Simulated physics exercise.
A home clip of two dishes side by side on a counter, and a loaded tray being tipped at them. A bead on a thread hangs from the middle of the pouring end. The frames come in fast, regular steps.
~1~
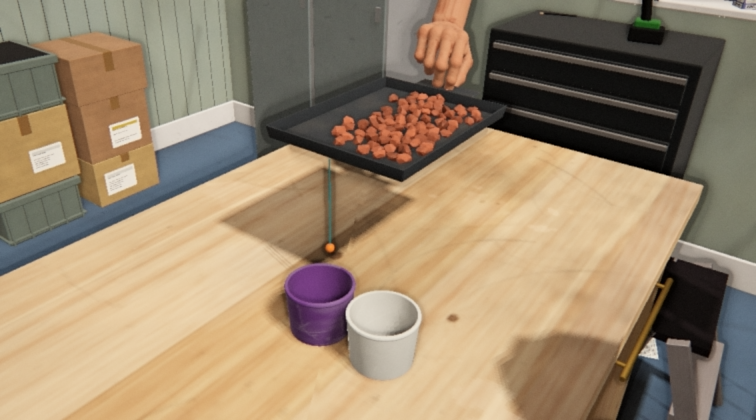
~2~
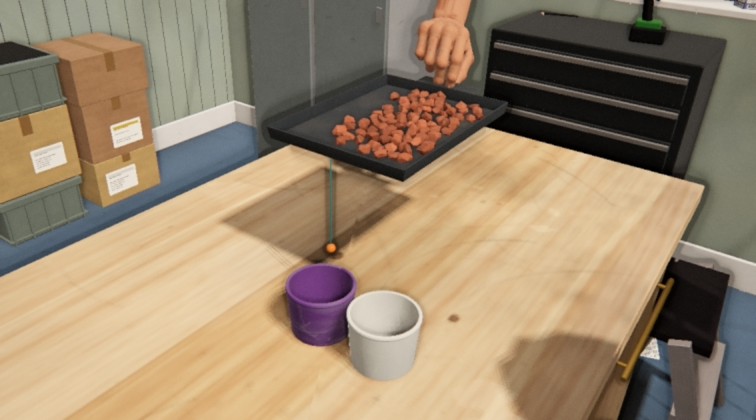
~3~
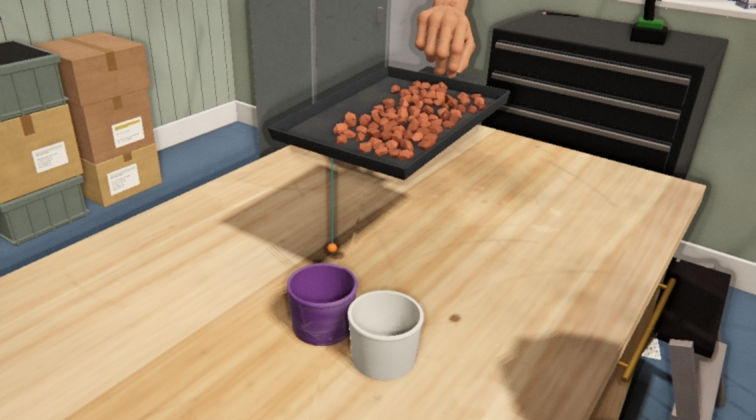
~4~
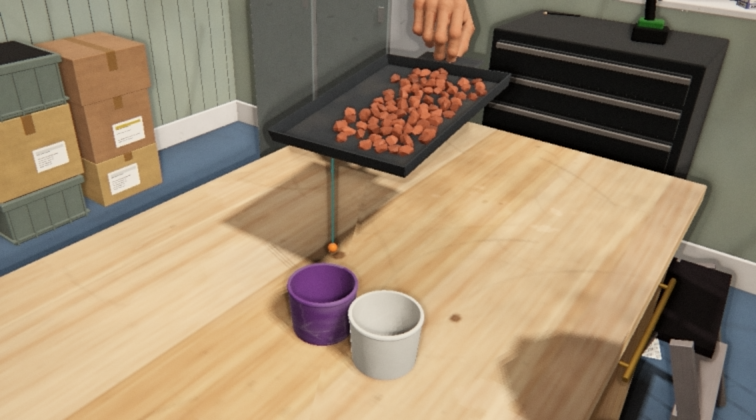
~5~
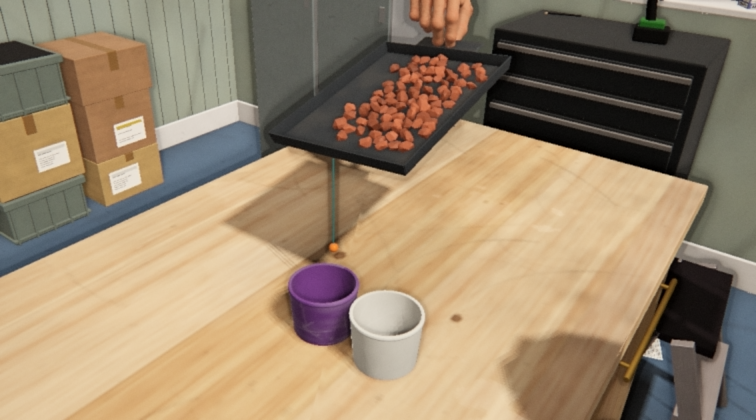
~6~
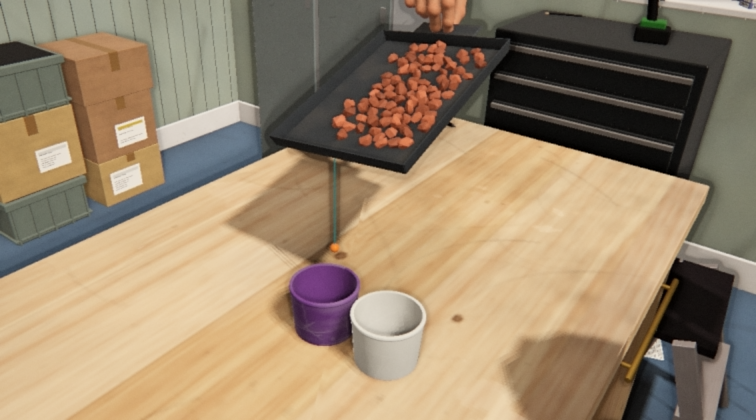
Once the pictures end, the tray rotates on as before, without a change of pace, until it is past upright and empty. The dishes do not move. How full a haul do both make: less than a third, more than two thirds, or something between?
They take less than a third between them.
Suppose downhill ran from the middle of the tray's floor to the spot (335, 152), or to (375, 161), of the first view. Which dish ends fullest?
First the left one, then right.
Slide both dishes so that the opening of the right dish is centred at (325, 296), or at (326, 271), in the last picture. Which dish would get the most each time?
One: The left dish. Two: The left-hand dish.
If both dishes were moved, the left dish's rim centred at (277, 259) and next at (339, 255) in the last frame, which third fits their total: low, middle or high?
First one to two thirds, then under a third.
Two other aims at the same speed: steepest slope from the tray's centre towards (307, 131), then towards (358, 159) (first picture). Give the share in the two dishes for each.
In turn 0 and 70 in a hundred.
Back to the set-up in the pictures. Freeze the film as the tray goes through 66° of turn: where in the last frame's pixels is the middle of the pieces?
At about (307, 136).
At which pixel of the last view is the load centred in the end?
Roughly at (261, 297).
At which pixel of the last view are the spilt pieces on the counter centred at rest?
Near (248, 297).
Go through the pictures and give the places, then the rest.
The first picture shows corners of the pouring end near (269, 125) and (403, 169), level; middle of the load near (410, 126), bits of crushed brick; left dish near (298, 318); right dish near (362, 351); bead on its thread near (330, 248).
The second picture shows corners of the pouring end near (270, 126) and (403, 168), level; middle of the load near (411, 125).
The third picture shows corners of the pouring end near (271, 127) and (404, 167), tipped barely, lowest at the left corner; middle of the load near (412, 119).
The fourth picture shows corners of the pouring end near (271, 129) and (403, 165), tipped a little, lowest at the left corner; middle of the load near (412, 111).
The fifth picture shows corners of the pouring end near (271, 132) and (403, 163), tipped clearly, lowest at the left corner; middle of the load near (412, 103).
The sixth picture shows corners of the pouring end near (272, 134) and (403, 162), tipped clearly, lowest at the left corner; middle of the load near (411, 95), only a few on the move; left dish near (303, 318); right dish near (367, 351).
Shortly afterwards, tray tipped steeply; all but a few on the tray; a little in the air.
Next, tray tipped past a quarter turn; a little on the tray; only a few in the left dish; near two thirds outside both; near a quarter in the air.
Some moments later, tray tipped past a quarter turn; a little in the left dish; the bulk outside both.
In the end, tray tipped past a quarter turn; none at all in the right dish; a little in the left dish; the bulk outside both.
